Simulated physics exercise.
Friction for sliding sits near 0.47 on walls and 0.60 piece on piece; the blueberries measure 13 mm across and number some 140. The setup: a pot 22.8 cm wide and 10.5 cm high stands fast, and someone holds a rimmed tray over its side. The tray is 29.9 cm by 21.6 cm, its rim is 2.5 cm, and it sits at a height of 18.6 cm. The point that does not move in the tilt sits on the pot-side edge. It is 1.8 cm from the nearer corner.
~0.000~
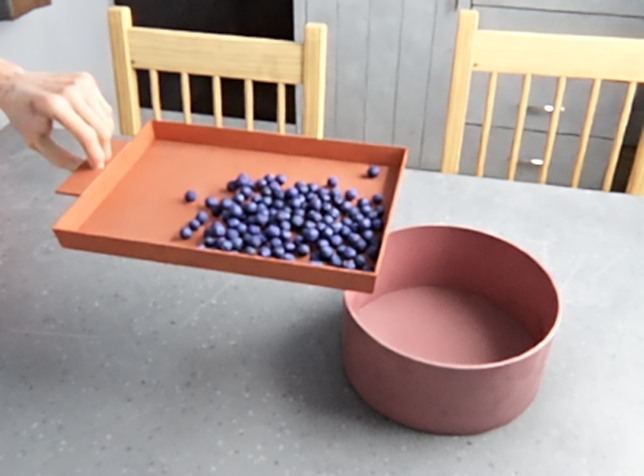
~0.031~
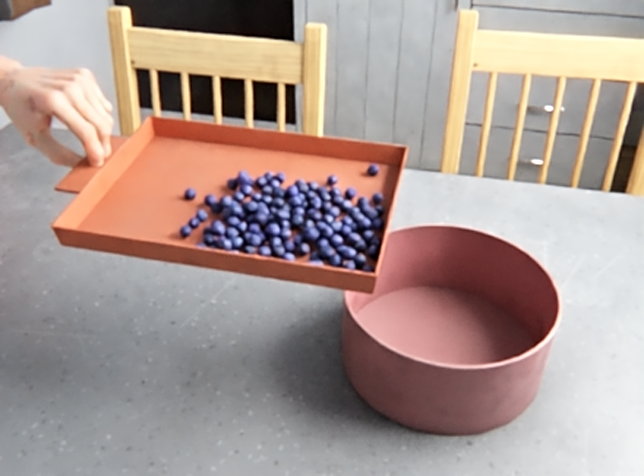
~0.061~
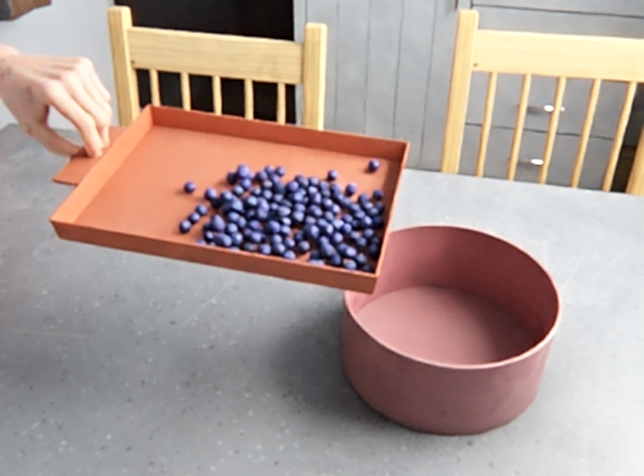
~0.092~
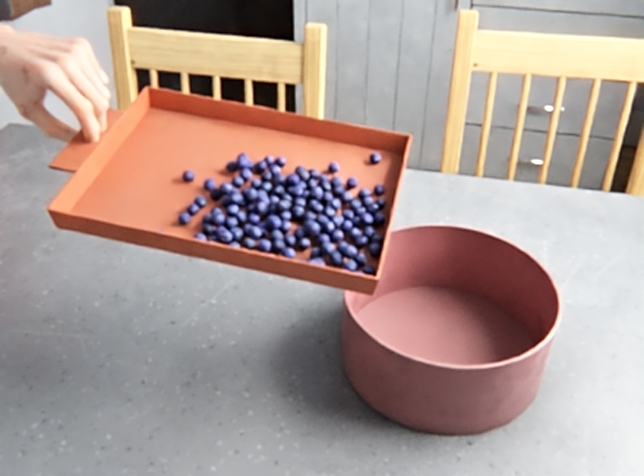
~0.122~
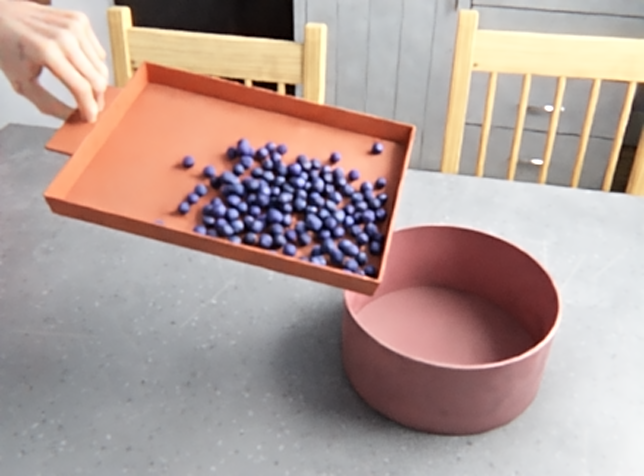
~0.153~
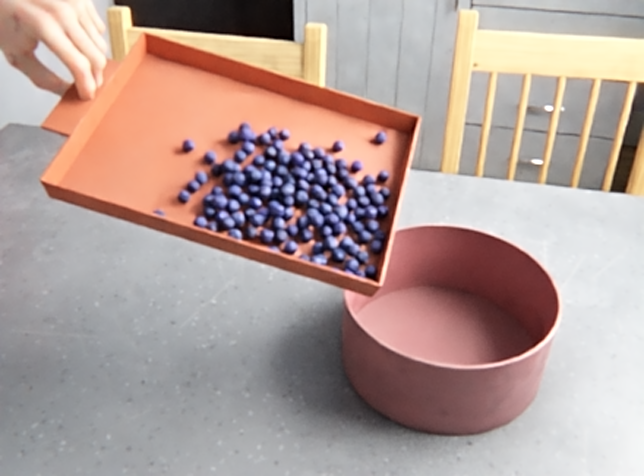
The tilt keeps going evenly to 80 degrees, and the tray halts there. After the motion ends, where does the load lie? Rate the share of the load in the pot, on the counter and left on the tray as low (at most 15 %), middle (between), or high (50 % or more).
Pot - low, counter - high, tray - middle.
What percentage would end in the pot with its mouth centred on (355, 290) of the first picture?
The share would be some 0 per cent.
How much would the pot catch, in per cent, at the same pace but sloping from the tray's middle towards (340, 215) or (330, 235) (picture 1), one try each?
I'd put it at roughly 50 per cent for the first tilt and roughly 35 per cent for the second.
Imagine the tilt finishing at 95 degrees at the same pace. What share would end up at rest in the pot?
You'd end up with some 0 % in the pot.
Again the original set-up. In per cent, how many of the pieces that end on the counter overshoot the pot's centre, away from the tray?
I reckon around 50 per cent.
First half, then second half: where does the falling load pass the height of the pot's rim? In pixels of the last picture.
(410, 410) first, (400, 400) later, roughly.
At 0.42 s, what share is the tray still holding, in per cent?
100 %, give or take.
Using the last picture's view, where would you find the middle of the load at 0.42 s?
Somewhere about (350, 203) in the last view.
After 0.31 s, tilt 51 degrees; the tray holds 100 %, the pot 0 %.
After 0.42 s, tilt 73 degrees; the tray holds 100 %, the pot 0 %.
After 0.66 s, tilt 80 degrees; the tray holds 70 %, the pot 0 %.
In the end, at 2.1 s, pot 5 %, counter 70 %, tray 25 %.
